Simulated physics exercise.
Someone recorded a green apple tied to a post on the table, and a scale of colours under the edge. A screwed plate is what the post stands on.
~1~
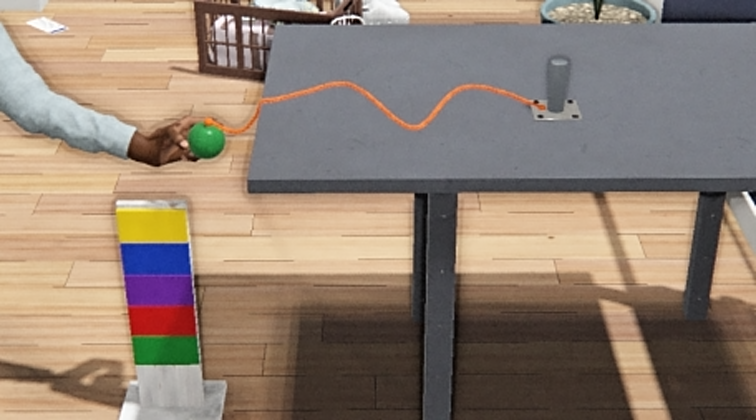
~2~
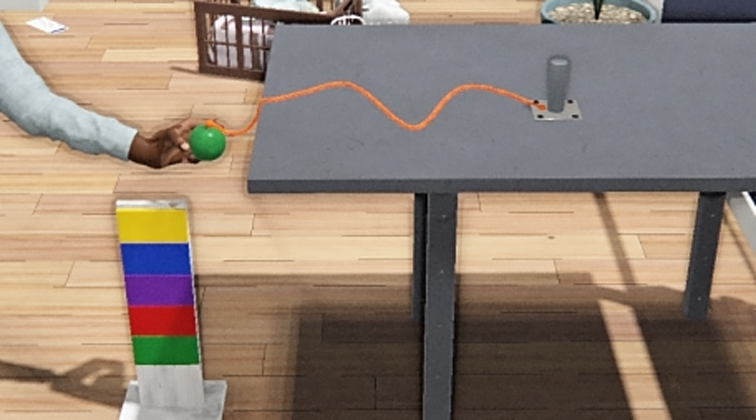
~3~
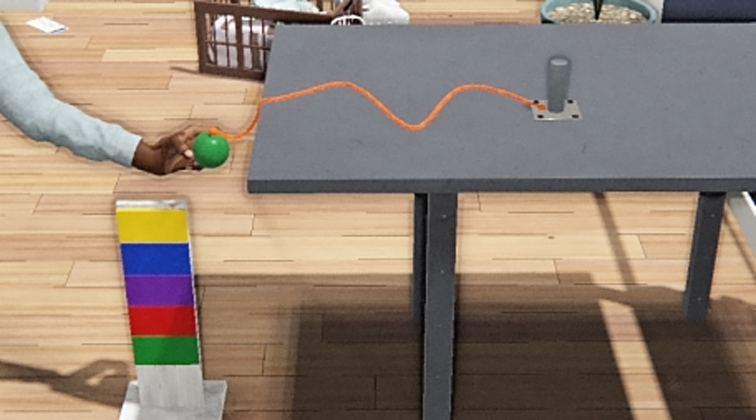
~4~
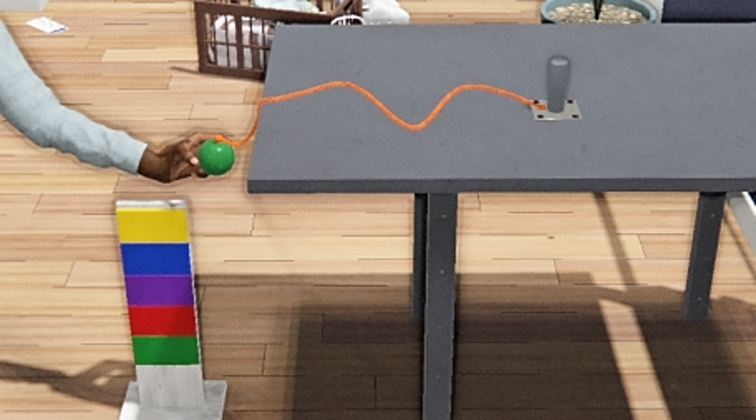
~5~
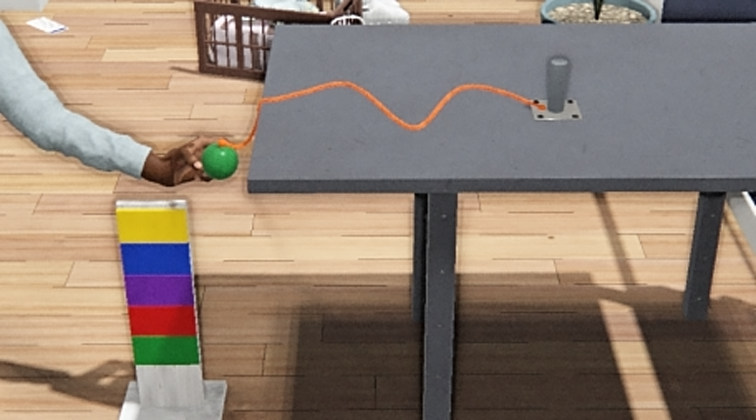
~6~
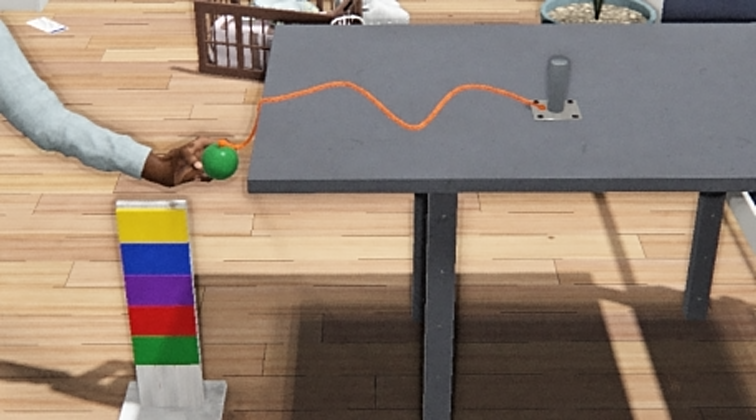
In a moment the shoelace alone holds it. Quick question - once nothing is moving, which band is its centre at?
The red band, I would say.
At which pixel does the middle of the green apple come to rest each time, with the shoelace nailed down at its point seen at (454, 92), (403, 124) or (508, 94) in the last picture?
Roughly (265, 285), (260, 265) and (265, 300).
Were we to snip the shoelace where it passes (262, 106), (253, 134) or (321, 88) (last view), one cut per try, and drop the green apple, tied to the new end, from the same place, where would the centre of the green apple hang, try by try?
Roughly (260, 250), (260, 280), (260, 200).
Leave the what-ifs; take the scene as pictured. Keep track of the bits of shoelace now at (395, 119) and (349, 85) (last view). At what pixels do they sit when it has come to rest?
Final positions are (303, 104) and (263, 156), in that order.
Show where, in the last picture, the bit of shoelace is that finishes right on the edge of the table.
Check around (375, 102) - that's where it is.
Early on, apple near (280, 294); level with purple.
Midway, apple near (280, 314); level with red.
Finally, apple near (274, 315); level with red. Its centre hangs level with the red band.
